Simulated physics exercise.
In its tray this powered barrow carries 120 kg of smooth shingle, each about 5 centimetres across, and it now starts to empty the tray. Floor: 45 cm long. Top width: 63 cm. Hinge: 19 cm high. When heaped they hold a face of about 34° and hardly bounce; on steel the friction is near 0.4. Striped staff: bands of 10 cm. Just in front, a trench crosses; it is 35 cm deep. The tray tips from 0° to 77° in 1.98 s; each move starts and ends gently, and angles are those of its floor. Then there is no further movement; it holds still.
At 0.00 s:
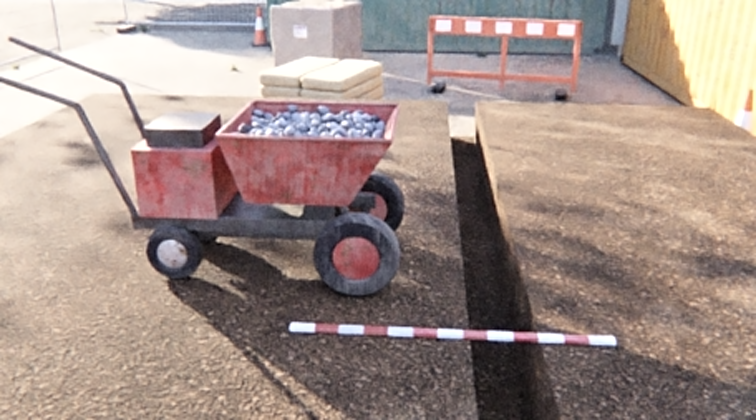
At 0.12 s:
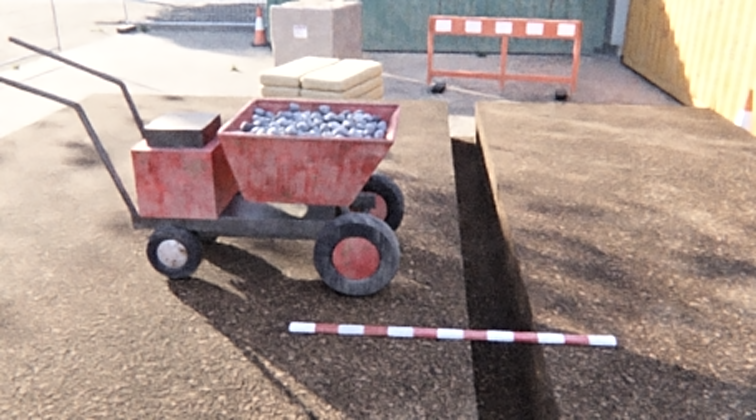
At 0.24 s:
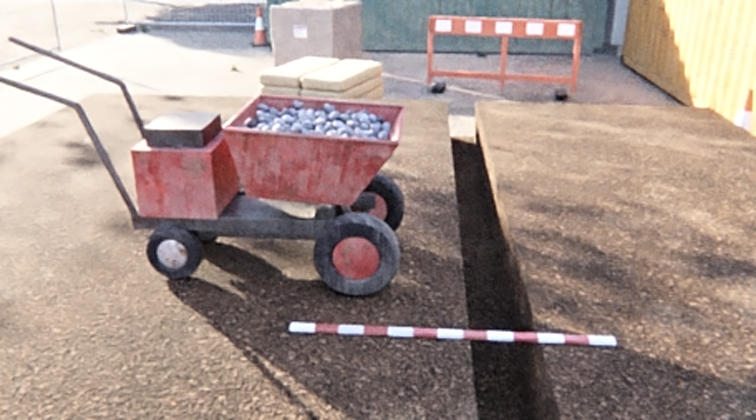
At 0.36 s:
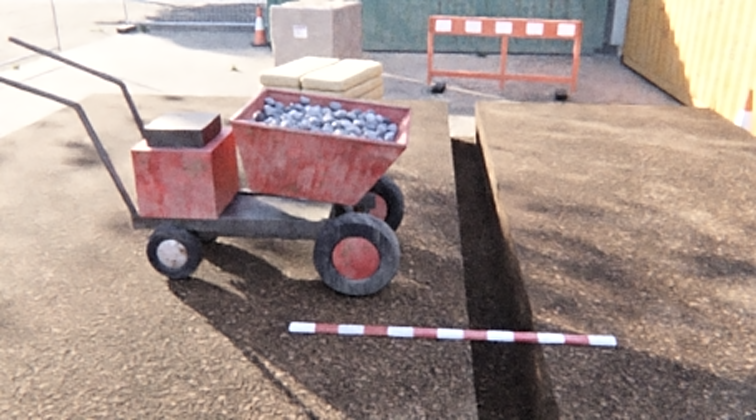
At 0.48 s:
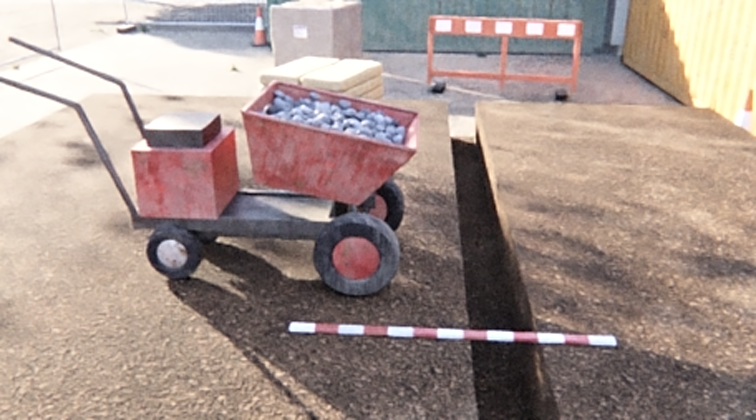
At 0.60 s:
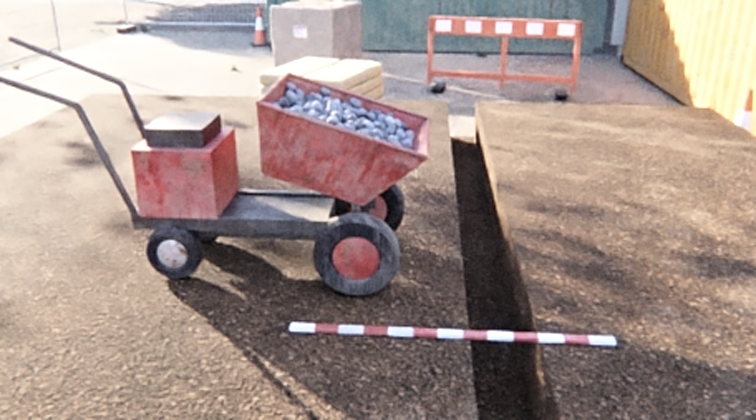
We see a red powered barrow loaded with smooth grey stones standing still beside a narrow trench, a striped staff lying in front, as its tray gradually tilts toward the right, its left end rising above the dark chassis.
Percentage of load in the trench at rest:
75 %.
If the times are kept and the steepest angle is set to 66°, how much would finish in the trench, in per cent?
Then roughly 70 percent.
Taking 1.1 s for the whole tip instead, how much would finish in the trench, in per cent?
Something close to 65 per cent.
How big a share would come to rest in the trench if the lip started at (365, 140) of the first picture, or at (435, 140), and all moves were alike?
It'd be around 95 per cent and after that around 30 per cent.
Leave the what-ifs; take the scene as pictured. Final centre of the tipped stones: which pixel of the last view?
Their middle ends up near (501, 310).
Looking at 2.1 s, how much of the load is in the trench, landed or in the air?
Some 40 per cent of the load by that point.
After 1.5 s the floor is at 65°; 95 % in the tray, 5 % in the trench; the foremost stones are at (517, 291).
After 2.1 s the floor is at 77°; 37 % in the tray, 42 % in the trench, 21 % past the trench; the foremost stones are at (629, 271).
After 2.4 s the floor is at 77°; 15 % in the tray, 59 % in the trench, 26 % past the trench; the foremost stones are at (655, 265).
After 4.4 s the floor is at 77°; 0 % in the tray, 75 % in the trench, 25 % past the trench; the foremost stones are at (658, 264).
